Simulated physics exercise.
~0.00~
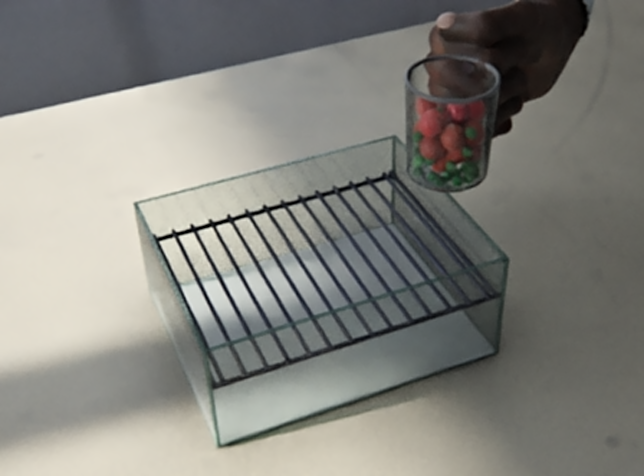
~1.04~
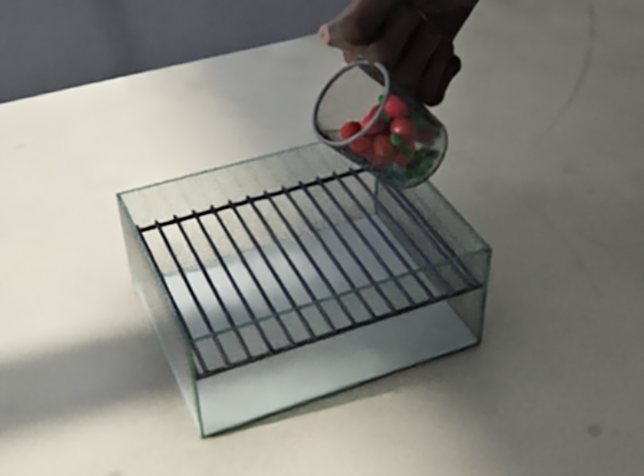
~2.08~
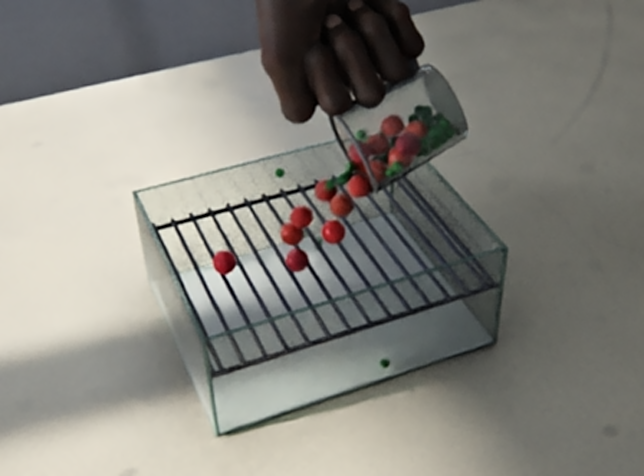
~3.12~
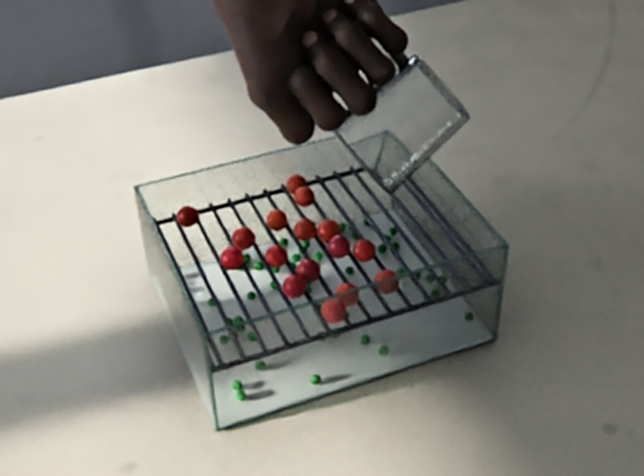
In the video, a hand holds a clear cup of red and green pieces over a wire rack in a glass box, then moves left and tips it until it empties; the red balls stay on the wires while the small green ones end up below.
